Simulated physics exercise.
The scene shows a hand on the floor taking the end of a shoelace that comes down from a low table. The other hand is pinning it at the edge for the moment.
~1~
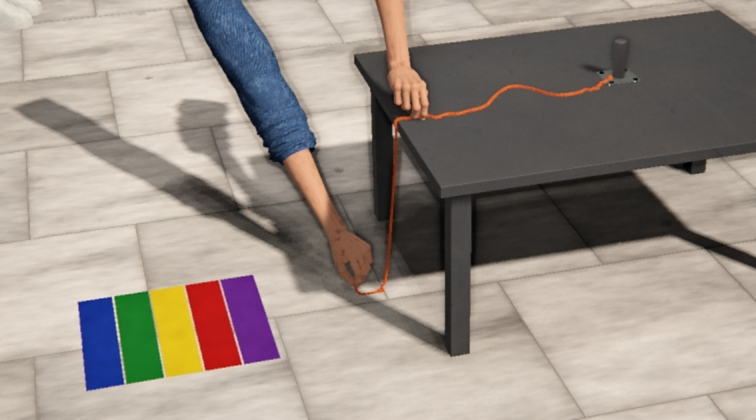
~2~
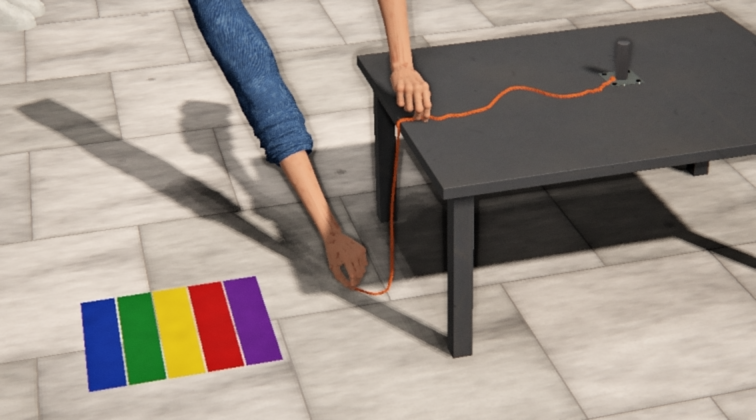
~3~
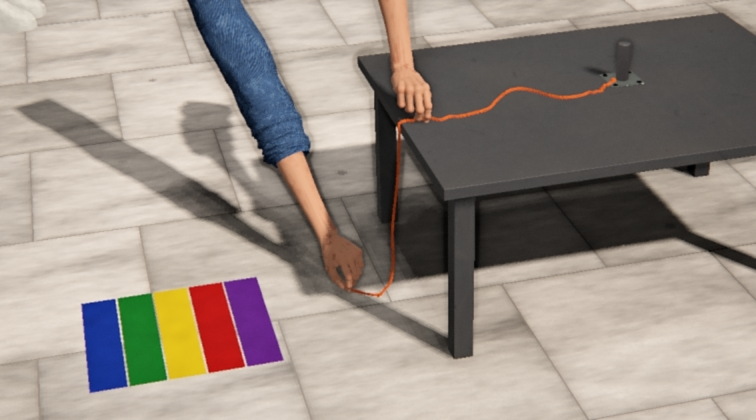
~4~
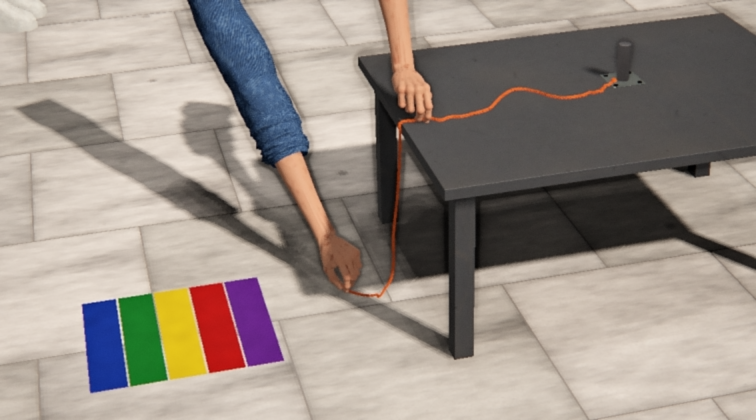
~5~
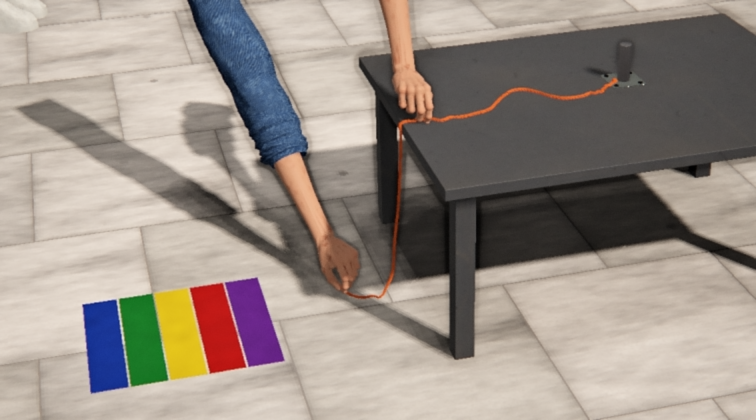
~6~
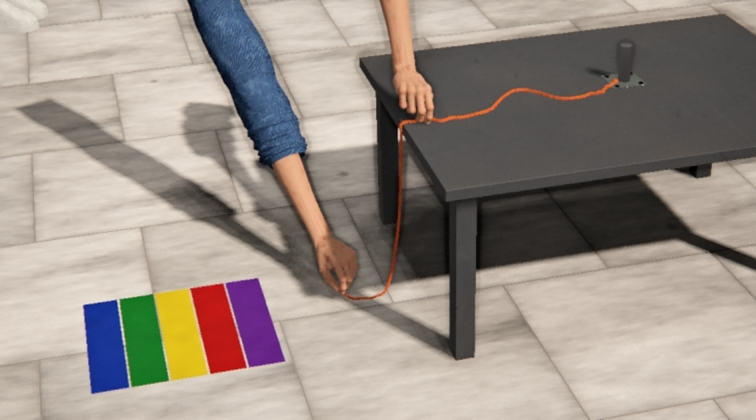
At first, one hand pins an orange shoelace at the edge of a low dark table while the other holds its hanging end near the floor, right of a striped colour panel. The lower hand then shifts slightly left with the end, while the pinning hand and the lace across the tabletop barely move.
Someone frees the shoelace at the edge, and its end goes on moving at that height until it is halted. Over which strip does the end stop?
Over the yellow strip.
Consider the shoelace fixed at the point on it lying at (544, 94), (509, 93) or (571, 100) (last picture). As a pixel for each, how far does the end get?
First try near (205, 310), second near (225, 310), third near (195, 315).
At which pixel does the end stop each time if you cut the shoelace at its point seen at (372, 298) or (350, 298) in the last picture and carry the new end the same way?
The pixels are close to (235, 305) for the first and (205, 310) for the second.
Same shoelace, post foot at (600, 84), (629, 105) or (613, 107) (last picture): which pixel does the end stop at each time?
Roughly (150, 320), (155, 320) and (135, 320), try by try.
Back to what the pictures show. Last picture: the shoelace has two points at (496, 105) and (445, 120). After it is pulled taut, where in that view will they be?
At (456, 109) for the first, at (396, 125) for the second.
Soon after, end near (257, 303); over purple.
Then, end near (209, 310); over red.
At full stretch, end near (180, 315); over yellow. The end stops over the yellow strip.
